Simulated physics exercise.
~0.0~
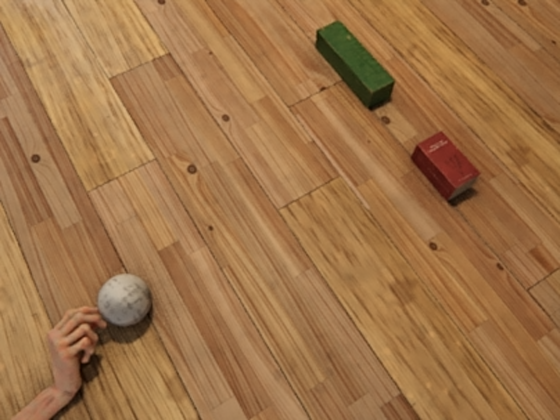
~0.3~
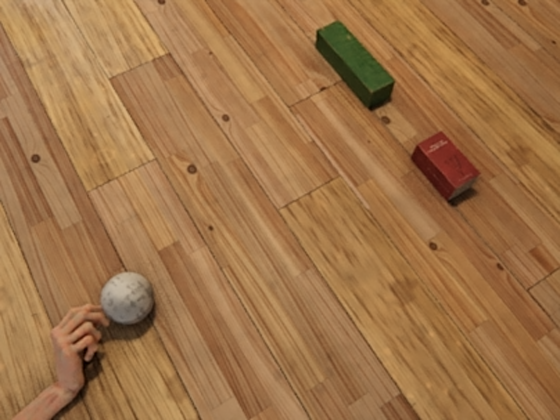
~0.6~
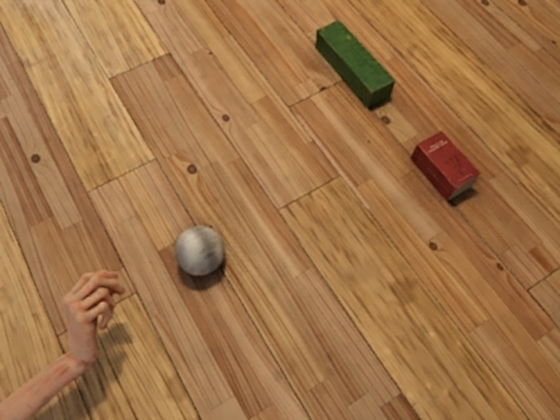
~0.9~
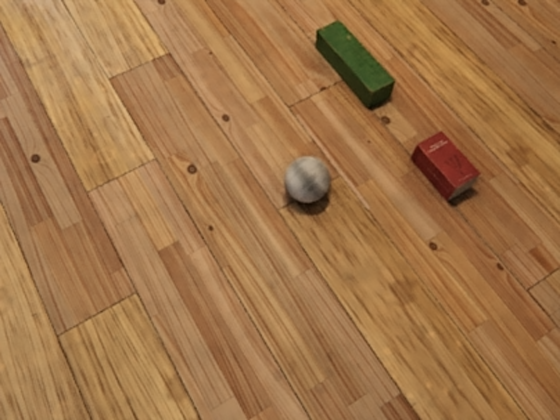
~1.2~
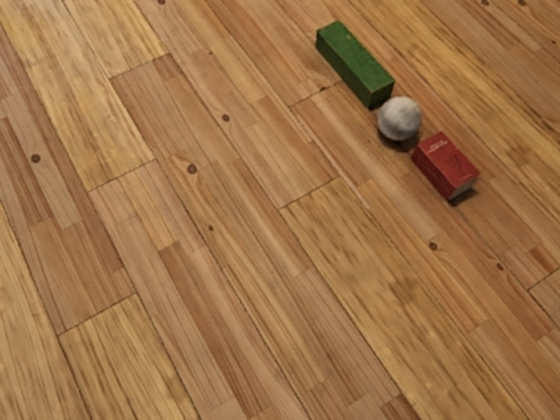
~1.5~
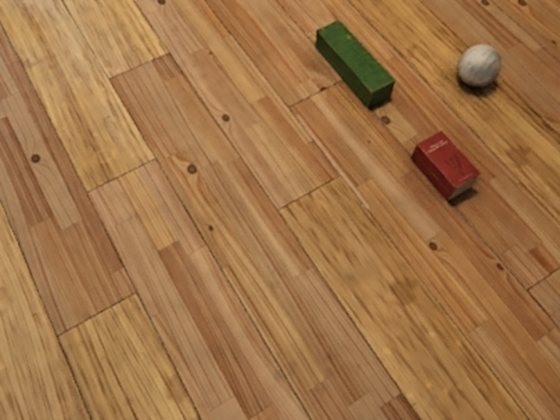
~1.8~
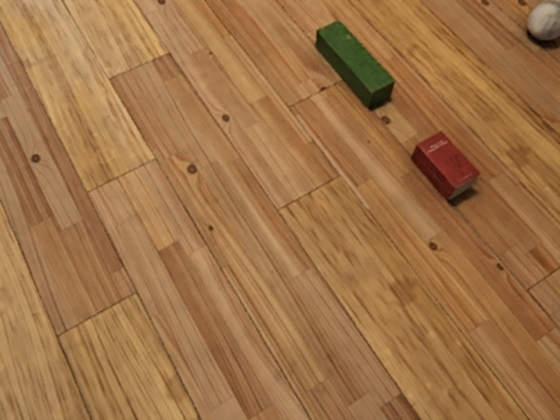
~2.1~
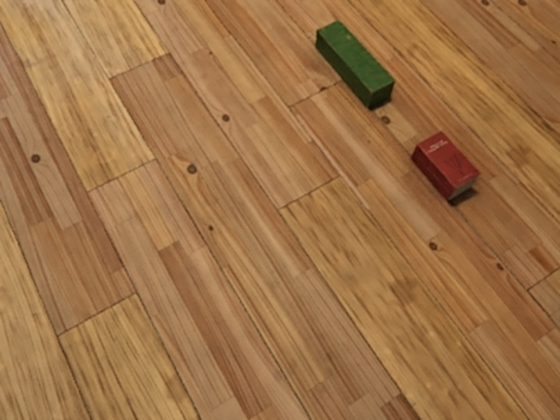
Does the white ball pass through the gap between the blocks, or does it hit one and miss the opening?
The white ball passes through the gap between the green block and the red one. It keeps rolling up and to the right until it is out of view.
